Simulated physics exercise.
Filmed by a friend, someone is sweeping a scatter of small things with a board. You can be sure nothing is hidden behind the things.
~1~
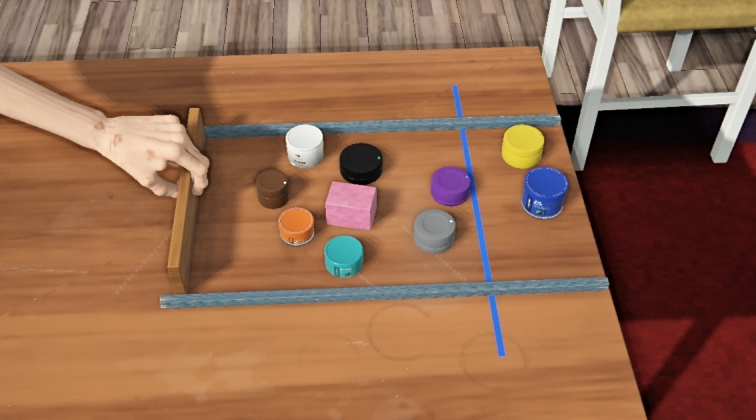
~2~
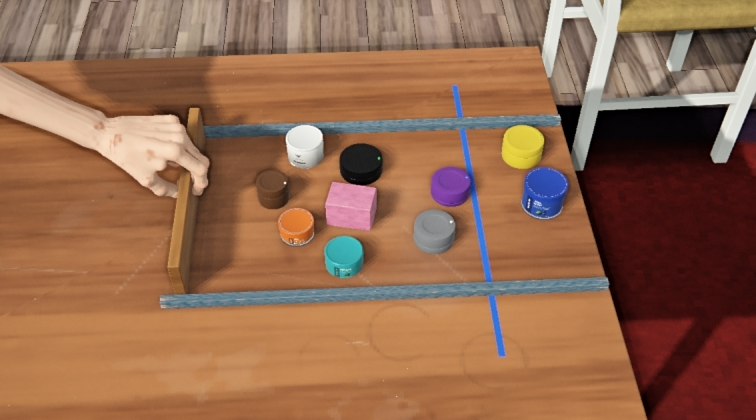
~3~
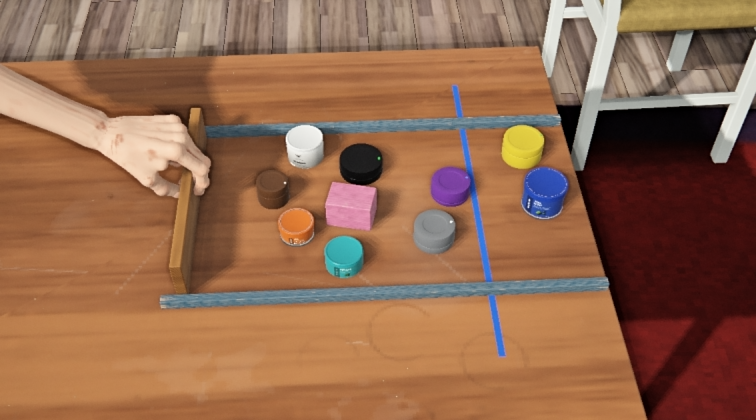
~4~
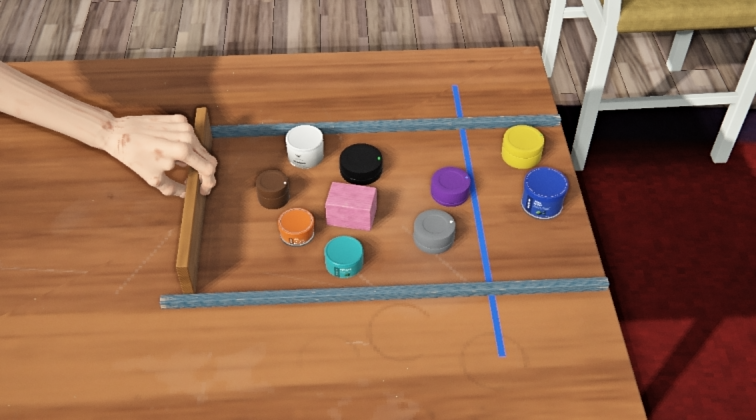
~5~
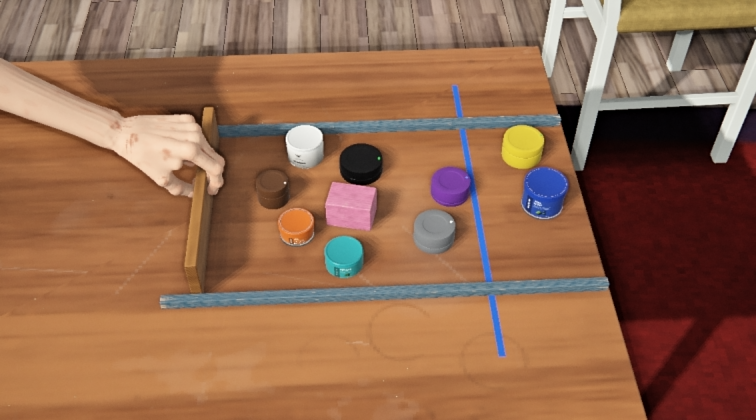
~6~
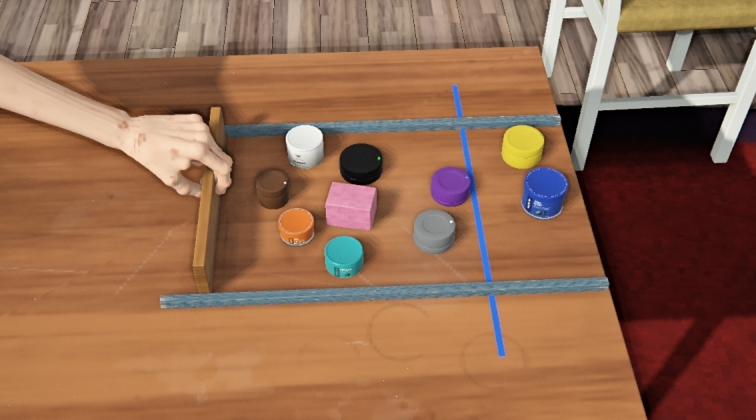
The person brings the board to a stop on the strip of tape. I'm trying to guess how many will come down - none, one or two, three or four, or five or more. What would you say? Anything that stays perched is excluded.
I would say none.
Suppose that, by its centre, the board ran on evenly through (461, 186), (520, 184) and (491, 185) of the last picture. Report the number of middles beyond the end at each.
It comes out as 0, then 2, then 0.
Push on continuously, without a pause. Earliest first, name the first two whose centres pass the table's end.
The order is the yellow lid, then the blue pot.
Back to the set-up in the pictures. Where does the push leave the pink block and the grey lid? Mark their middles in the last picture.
They finish at roughly (505, 200) and (536, 240) respectively.
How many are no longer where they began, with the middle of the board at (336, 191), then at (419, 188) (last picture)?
By then 6, and 8.
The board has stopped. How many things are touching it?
In total, 5.
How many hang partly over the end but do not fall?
The overhang total is 0.
Soon after, none off yet; blue pot at rest near (544, 194); yellow lid at rest near (523, 147); purple lid at rest near (451, 186).
At rest, the number that fall off is zero.
